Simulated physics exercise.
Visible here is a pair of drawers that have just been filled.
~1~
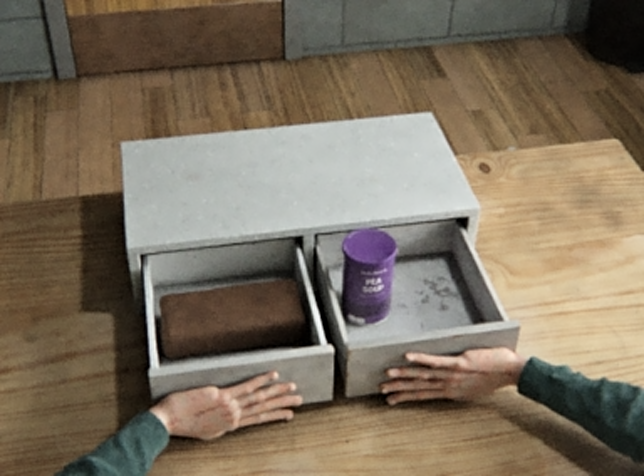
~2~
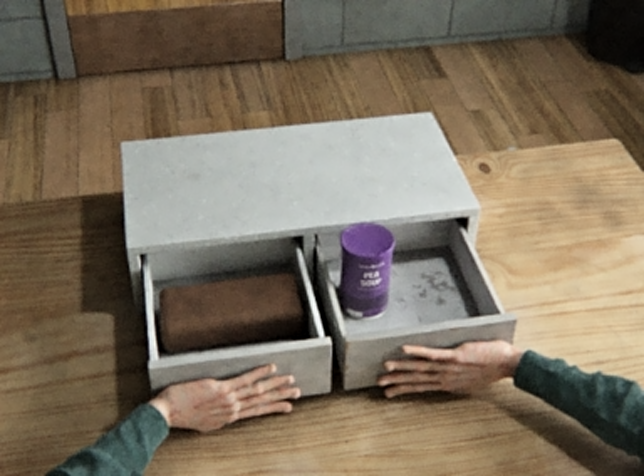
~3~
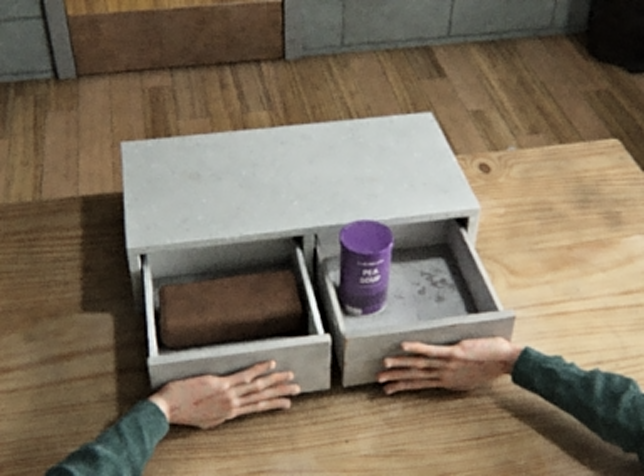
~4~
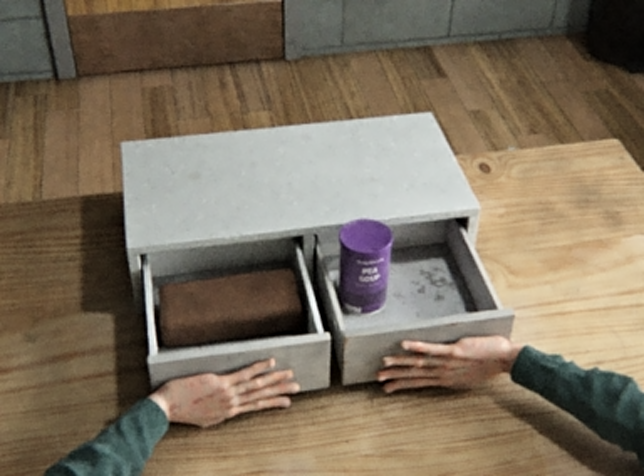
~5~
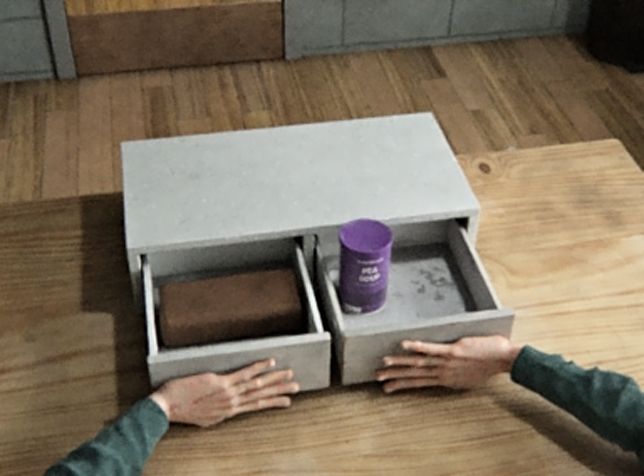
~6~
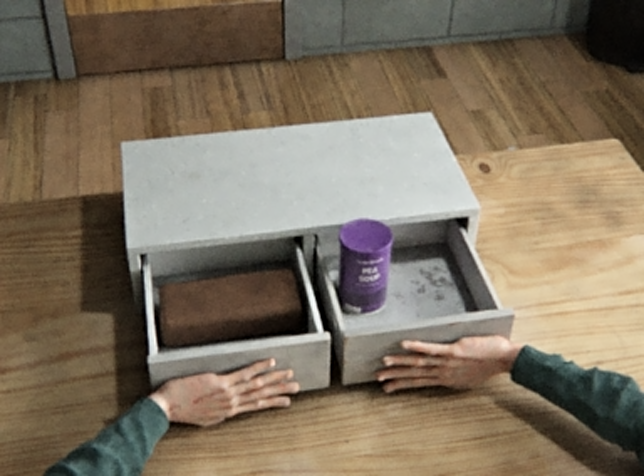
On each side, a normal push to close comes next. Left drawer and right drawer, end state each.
Left drawer closed; right drawer jammed.
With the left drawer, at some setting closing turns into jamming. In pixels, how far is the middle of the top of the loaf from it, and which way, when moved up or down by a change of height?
About 20 pixels, upward.
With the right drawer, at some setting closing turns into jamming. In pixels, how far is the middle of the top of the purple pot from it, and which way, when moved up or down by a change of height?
It takes a shift of 16 pixels in the downward direction.
Then, 0.52 s later than the last frame, left drawer about half in; right drawer about half in.
When it is over, the left drawer closes; the right drawer jams.
